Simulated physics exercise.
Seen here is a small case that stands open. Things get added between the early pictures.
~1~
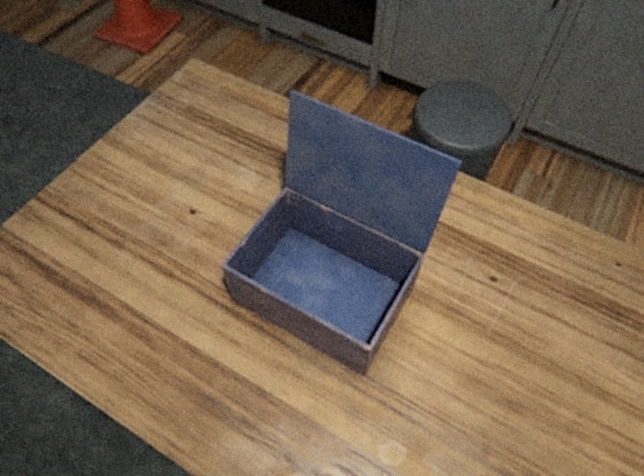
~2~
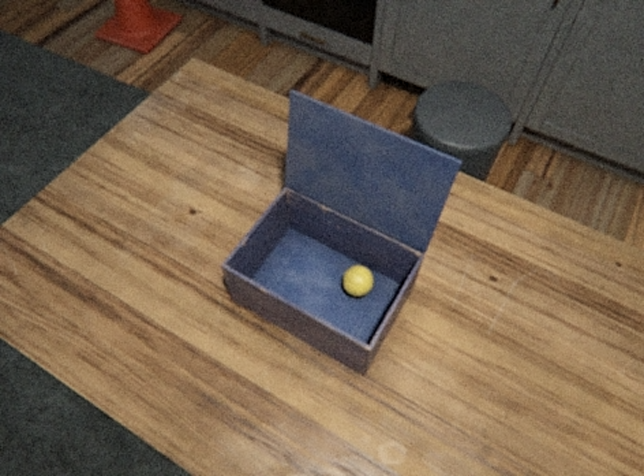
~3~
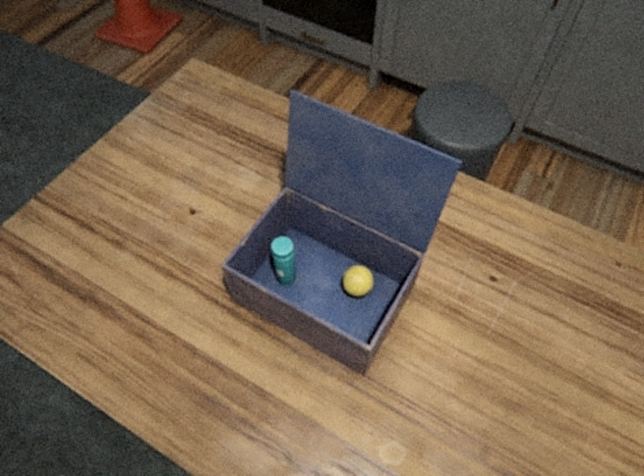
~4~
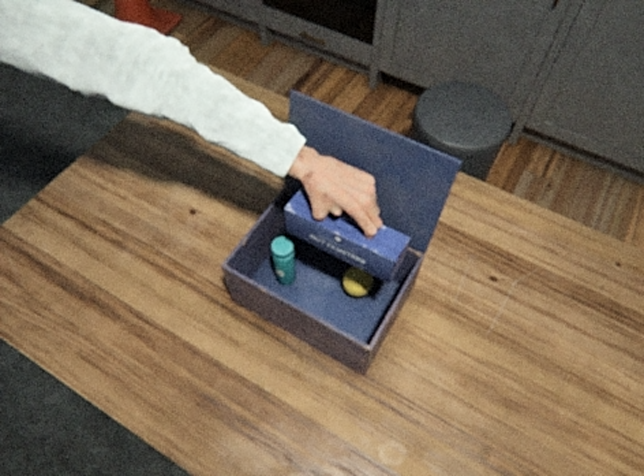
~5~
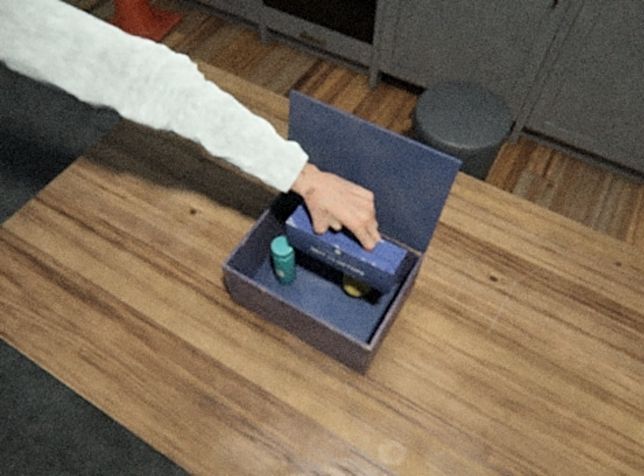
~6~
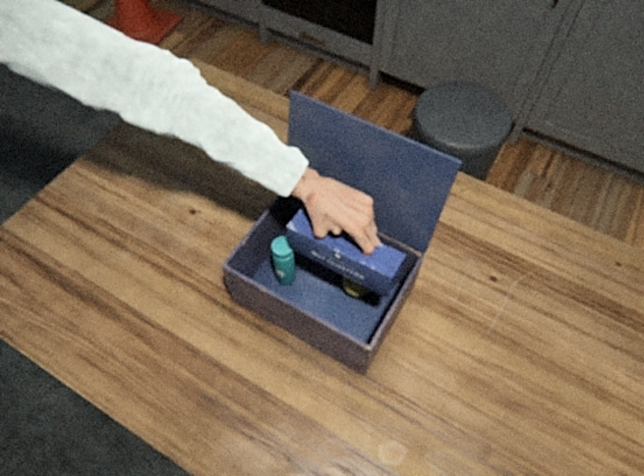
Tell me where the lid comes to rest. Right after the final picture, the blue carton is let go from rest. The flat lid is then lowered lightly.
The box ends up covered.
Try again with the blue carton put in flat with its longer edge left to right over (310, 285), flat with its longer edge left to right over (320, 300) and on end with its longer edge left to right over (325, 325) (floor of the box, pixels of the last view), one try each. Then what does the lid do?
The lid goes all the way down the first time, goes all the way down the second time and stays partly open the third time.
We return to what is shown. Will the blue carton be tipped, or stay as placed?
Simply put, it gets tilted.
Then, 0.70 s on from there, blue carton on its side near (326, 301); yellow lemon shifted a little; turquoise shaker turned 4° from how it was put.
Then, 1.40 s on from there, lid 70° above the rim; blue carton on its side near (326, 300); yellow lemon shifted about its own width.
Then, 1.90 s on from there, lid 22° above the rim; blue carton on its side near (326, 300); yellow lemon shifted about its own width.
In the end, lid shut; toppled in the box, blue carton; moved from the start, yellow lemon; turquoise shaker unmoved. At the end, from the last picture's camera, blue carton near (326, 300).
